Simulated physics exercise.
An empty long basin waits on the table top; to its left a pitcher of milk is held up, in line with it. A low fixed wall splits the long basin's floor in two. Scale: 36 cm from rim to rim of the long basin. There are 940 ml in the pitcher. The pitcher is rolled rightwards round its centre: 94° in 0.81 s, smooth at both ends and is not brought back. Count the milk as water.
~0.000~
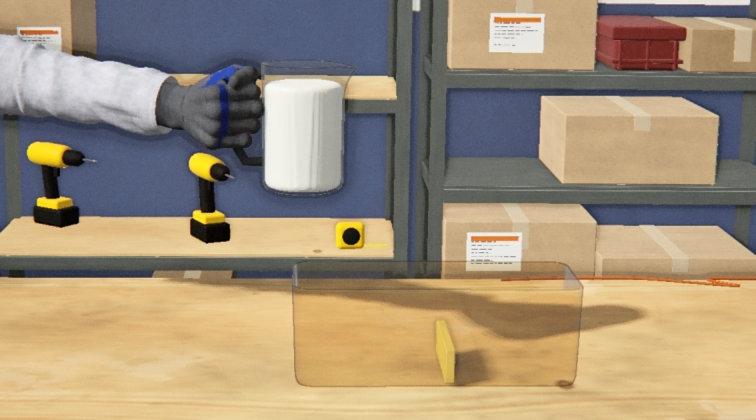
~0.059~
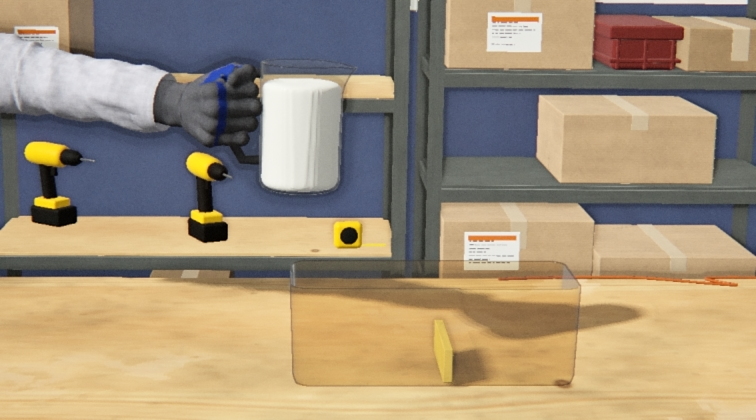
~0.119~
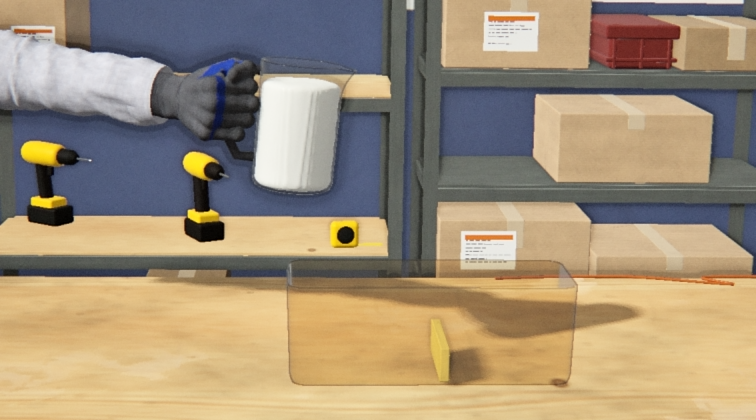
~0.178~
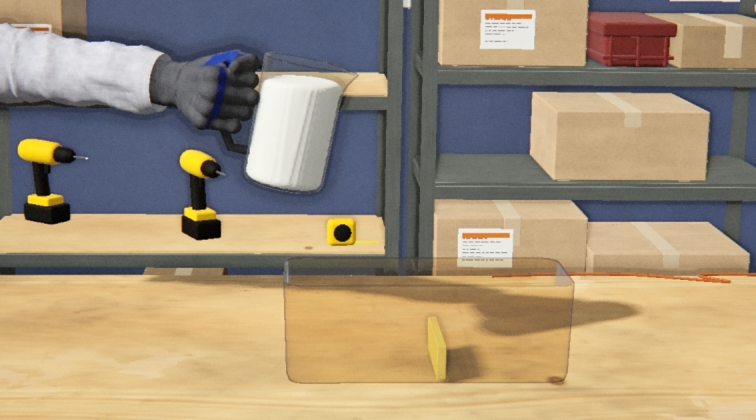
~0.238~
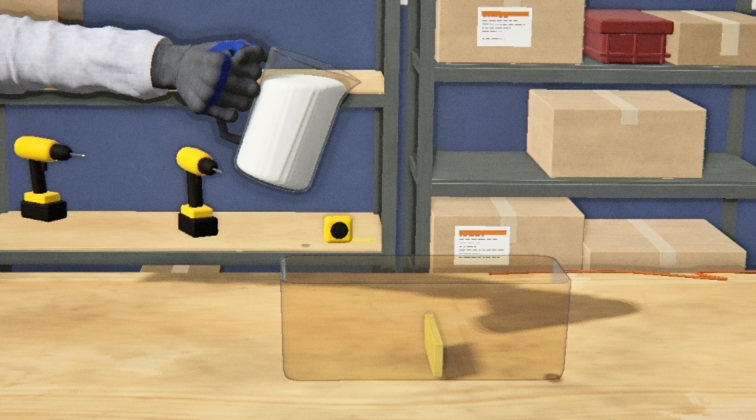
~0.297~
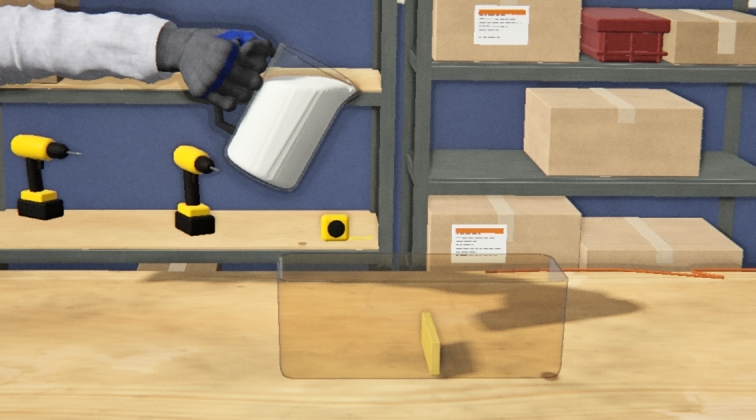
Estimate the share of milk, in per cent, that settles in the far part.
The far part has some 55 per cent.
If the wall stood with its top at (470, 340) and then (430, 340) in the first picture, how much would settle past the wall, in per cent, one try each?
First 10, then 80 per cent.
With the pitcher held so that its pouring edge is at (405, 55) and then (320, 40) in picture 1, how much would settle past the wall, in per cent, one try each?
In turn about 90 and 10 per cent.
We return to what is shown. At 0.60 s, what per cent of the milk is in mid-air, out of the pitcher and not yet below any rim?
About 16 per cent.
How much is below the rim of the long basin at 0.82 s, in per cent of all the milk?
Near 34 in a hundred.
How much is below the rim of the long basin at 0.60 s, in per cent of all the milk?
Some 3 per cent.
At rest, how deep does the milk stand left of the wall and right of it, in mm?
Some 16 mm on the left and 26 mm on the right.
By 0.60 s the tilt is 79° and 80 per cent is still to pour, 3 is left of the wall and 1 right of it.
By 0.82 s the tilt is 94° and 43 per cent is still to pour, 15 is left of the wall and 18 right of it.
By 1.06 s the tilt is 94° and 17 per cent is still to pour, 22 is left of the wall and 49 right of it.
By 1.31 s the tilt is 94° and 7 per cent is still to pour, 33 is left of the wall and 56 right of it.
At rest 43 per cent lies left of the wall, 55 right of it and 1 outside.
